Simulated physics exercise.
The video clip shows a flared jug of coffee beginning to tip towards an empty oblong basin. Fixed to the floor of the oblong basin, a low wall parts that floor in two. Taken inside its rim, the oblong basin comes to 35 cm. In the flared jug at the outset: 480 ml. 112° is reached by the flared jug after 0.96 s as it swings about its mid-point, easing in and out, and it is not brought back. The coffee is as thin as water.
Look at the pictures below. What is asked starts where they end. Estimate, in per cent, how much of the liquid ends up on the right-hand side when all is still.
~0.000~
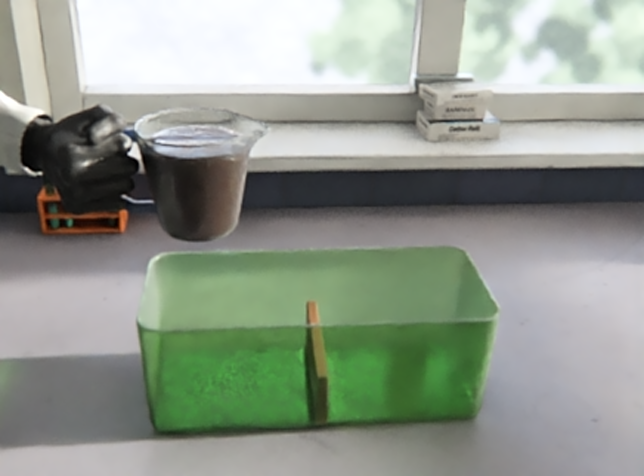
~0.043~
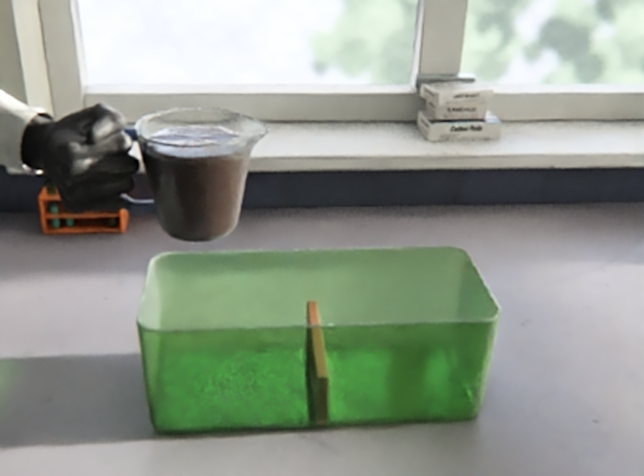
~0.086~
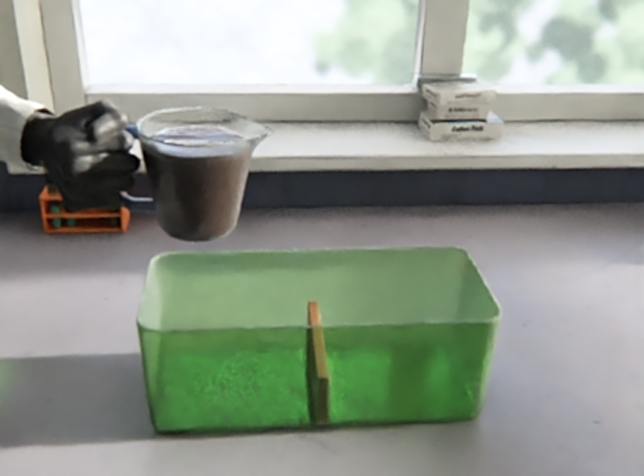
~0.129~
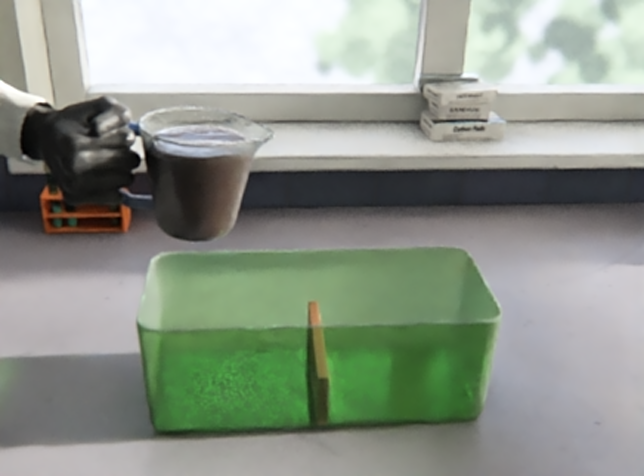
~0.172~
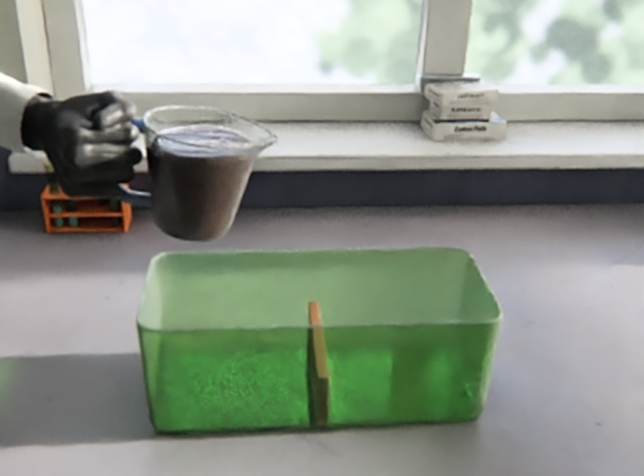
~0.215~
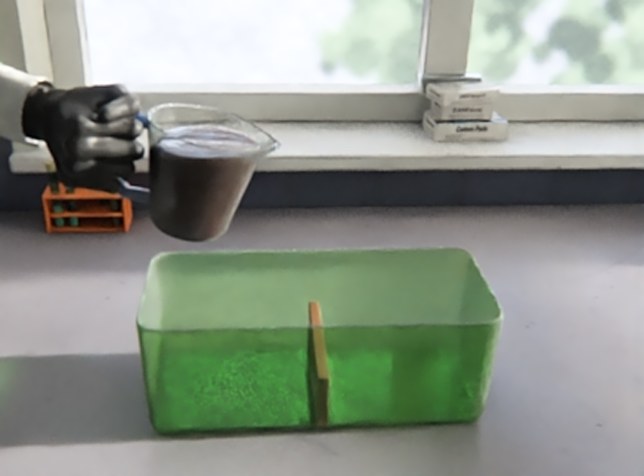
50 %.
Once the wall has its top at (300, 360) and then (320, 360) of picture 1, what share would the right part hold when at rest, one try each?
The first try gives 80 percent and the second 50 percent.
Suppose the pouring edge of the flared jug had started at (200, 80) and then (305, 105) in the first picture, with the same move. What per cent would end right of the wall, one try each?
I'd expect close to 5 per cent and then close to 90 per cent.
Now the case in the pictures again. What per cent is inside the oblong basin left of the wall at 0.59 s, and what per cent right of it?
0 on the left, 14 on the right, roughly.
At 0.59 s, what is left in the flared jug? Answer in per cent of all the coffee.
Roughly 62 per cent.
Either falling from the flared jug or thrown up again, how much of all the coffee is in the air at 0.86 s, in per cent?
Around 9 percent of it is airborne.
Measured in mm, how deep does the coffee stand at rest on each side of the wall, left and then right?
I'd say close to 10 mm on the left, close to 10 mm on the right.
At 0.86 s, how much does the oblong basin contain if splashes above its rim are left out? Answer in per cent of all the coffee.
About 84 %.
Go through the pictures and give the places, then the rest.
Tilt 0°; pouring edge (270, 128); surface from (143, 141) to (250, 140); the oblong basin's rim runs from (145, 291) to (482, 281); the wall's top is at (317, 336), in the first picture.
Tilt 1°; pouring edge (271, 128); surface from (144, 140) to (251, 140), in the second picture.
Tilt 2°; pouring edge (273, 130); surface from (145, 140) to (251, 141), in the third picture.
Tilt 5°; pouring edge (275, 133); surface from (147, 139) to (253, 142), in the fourth picture.
Tilt 9°; pouring edge (278, 138); surface from (150, 138) to (258, 142), in the fifth picture.
Tilt 13°; pouring edge (281, 145); surface from (153, 140) to (264, 143), in the sixth picture.
Then, 0.59 s in, the tilt is 75° and 63 per cent is still to pour, 0 is left of the wall and 14 right of it.
Then, 0.86 s in, the tilt is 109° and 7 per cent is still to pour, 35 is left of the wall and 49 right of it.
Then, 1.15 s in, the tilt is 112° and 0 per cent is still to pour, 50 is left of the wall and 50 right of it.
Then, 1.46 s in, the tilt is 112° and 0 per cent is still to pour, 50 is left of the wall and 50 right of it.
Finally, 50 per cent lies left of the wall, 50 right of it and 1 outside.
